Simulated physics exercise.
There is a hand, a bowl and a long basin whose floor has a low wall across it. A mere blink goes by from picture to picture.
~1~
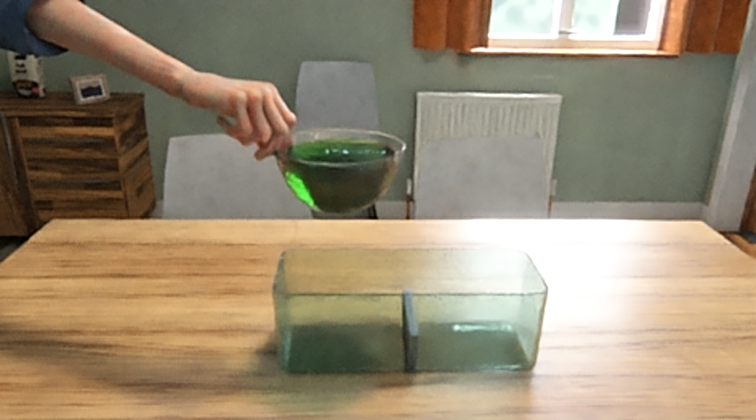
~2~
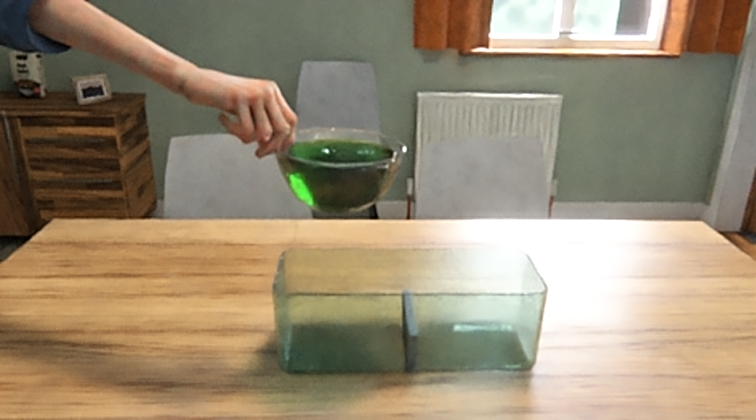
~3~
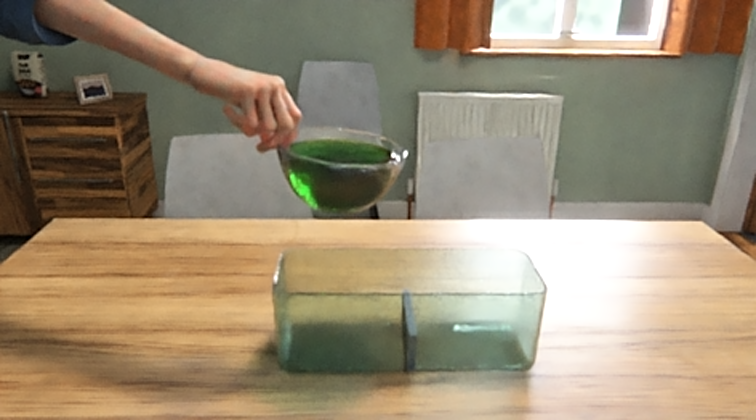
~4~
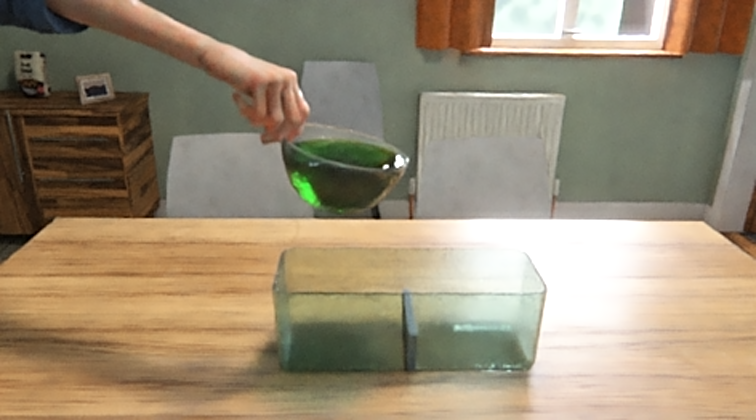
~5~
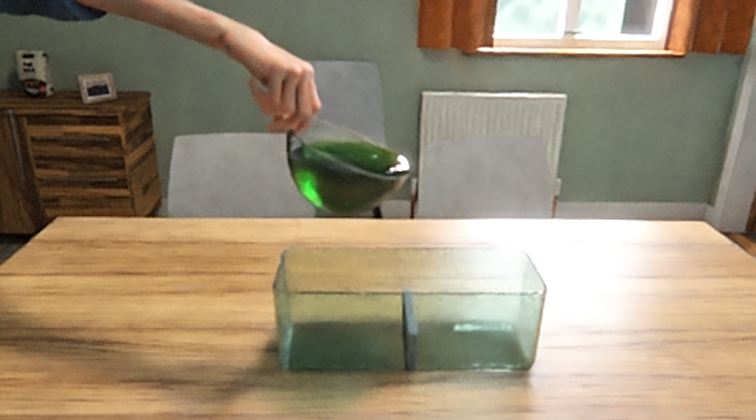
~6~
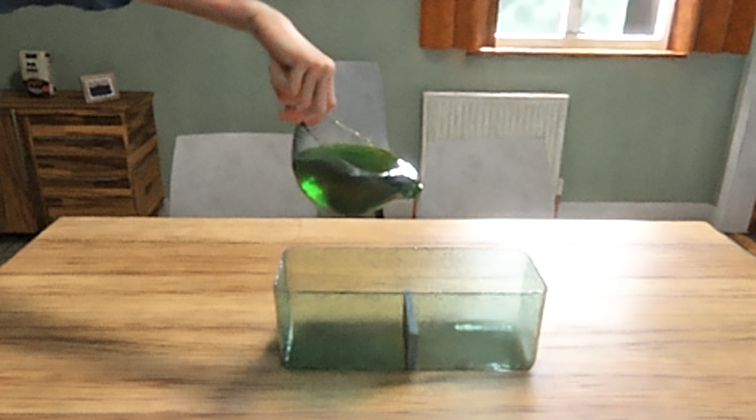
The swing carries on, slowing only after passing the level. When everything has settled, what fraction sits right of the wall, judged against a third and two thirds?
Most likely beyond two thirds will rest right of the wall.
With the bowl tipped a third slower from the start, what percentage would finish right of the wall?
Near 85 %.
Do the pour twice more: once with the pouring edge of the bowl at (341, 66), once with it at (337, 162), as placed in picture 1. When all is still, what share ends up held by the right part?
Roughly 35 in a hundred the first time and 10 in a hundred the second.
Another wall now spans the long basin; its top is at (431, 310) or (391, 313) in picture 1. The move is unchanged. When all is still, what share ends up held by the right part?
55 % and 85 %, roughly.
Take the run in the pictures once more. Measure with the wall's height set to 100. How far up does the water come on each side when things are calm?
Close to 10 for the left and 60 for the right.
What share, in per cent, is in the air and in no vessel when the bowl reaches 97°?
Near 30 parts in a hundred.
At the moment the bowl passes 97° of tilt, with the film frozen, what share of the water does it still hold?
10 %.
A moment on, the bowl is tipped on its side and 9 per cent is still to pour, 1 is left of the wall and 60 right of it.
Next, the bowl is tipped right over and 0 per cent is still to pour, 19 is left of the wall and 75 right of it.
Then the bowl is tipped right over and 0 per cent is still to pour, 19 is left of the wall and 76 right of it.
Later the bowl is tipped right over and 0 per cent is still to pour, 20 is left of the wall and 76 right of it.
Finally, 20 per cent lies left of the wall, 76 right of it and 5 outside.
